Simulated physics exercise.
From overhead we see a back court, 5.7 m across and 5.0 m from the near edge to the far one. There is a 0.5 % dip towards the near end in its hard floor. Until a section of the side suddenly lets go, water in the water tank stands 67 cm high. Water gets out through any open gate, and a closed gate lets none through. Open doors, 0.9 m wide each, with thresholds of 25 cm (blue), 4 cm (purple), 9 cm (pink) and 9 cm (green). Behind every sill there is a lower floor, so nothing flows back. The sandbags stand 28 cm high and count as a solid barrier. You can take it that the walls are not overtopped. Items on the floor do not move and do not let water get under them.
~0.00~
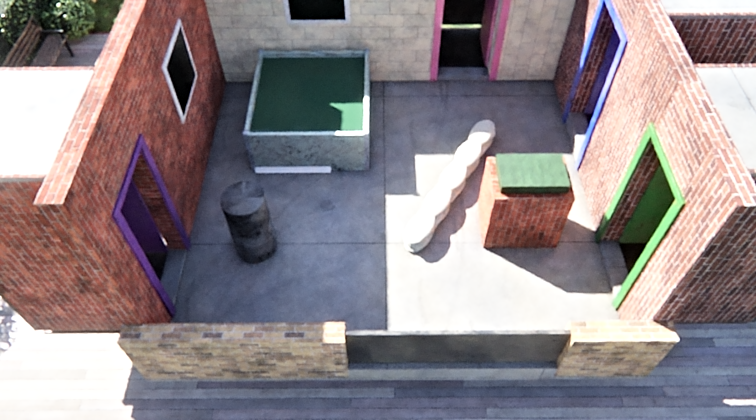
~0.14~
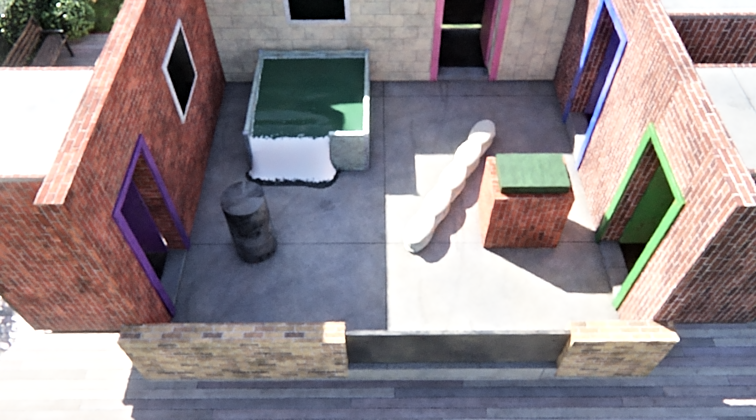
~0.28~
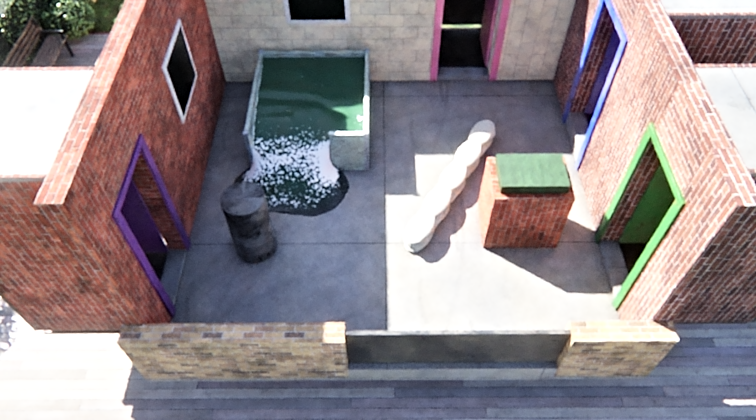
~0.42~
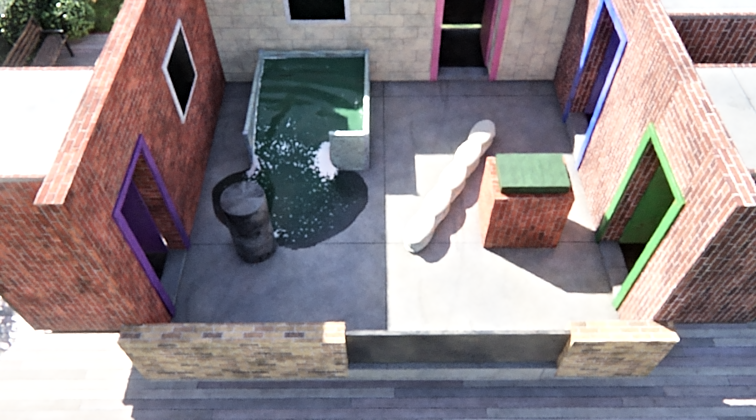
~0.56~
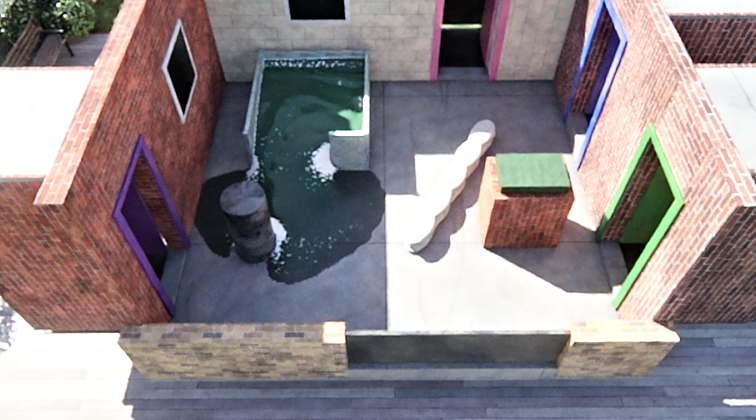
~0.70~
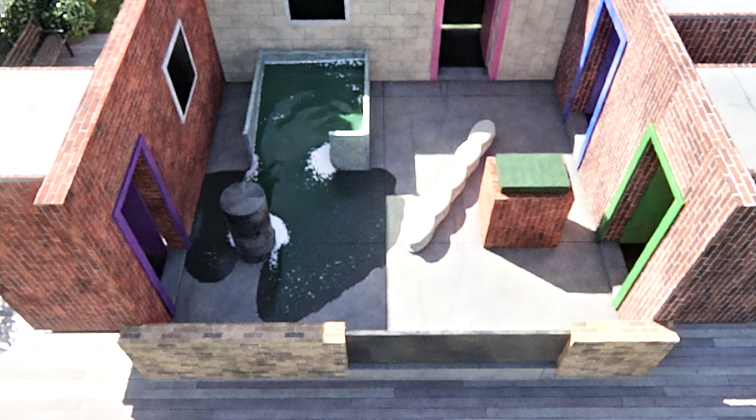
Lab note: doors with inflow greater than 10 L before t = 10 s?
The blue door will not let too much through. The purple door will let too much through. The pink door will not let too much through. The green door will let too much through.
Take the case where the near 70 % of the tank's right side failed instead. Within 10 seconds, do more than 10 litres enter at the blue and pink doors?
With respect to that limit, blue ends up inside it, pink ends up outside it.
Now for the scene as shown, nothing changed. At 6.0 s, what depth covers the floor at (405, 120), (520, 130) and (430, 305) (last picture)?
Roughly 1, 3, 7 cm.
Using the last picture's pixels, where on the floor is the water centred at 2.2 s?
Around (306, 205).
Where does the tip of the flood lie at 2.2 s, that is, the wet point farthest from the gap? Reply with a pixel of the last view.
I'd mark it close to (594, 349).
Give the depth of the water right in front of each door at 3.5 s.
In cm: Blue 0, purple 10, pink 0, green 17.
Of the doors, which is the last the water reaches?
Result: Pink door.
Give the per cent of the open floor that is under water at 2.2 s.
Covered: Roughly 45 per cent.
After 1.4 s water covers 30 % of the floor and is deepest (42 cm) near (193, 231); blue door not reached, purple door 15 cm at the sill, 14 L in, pink door not reached, green door not reached.
After 2.2 s water covers 45 % of the floor and is deepest (32 cm) near (168, 338); blue door not reached, purple door 13 cm at the sill, 54 L in, pink door not reached, green door not reached.
After 3.5 s water covers 55 % of the floor and is deepest (24 cm) near (609, 349); blue door not reached, purple door 10 cm at the sill, 95 L in, pink door not reached, green door 17 cm at the sill, 10 L in.
After 6.0 s water covers 85 % of the floor and is deepest (19 cm) near (594, 349); blue door 5 cm at the sill, 0 L in, purple door 10 cm at the sill, 159 L in, pink door 5 cm at the sill, 0 L in, green door 15 cm at the sill, 91 L in.
After 10.0 s water covers 95 % of the floor and is deepest (14 cm) near (566, 137); blue door 11 cm at the sill, 0 L in, purple door 7 cm at the sill, 200 L in, pink door 6 cm at the sill, 2 L in, green door 9 cm at the sill, 111 L in.
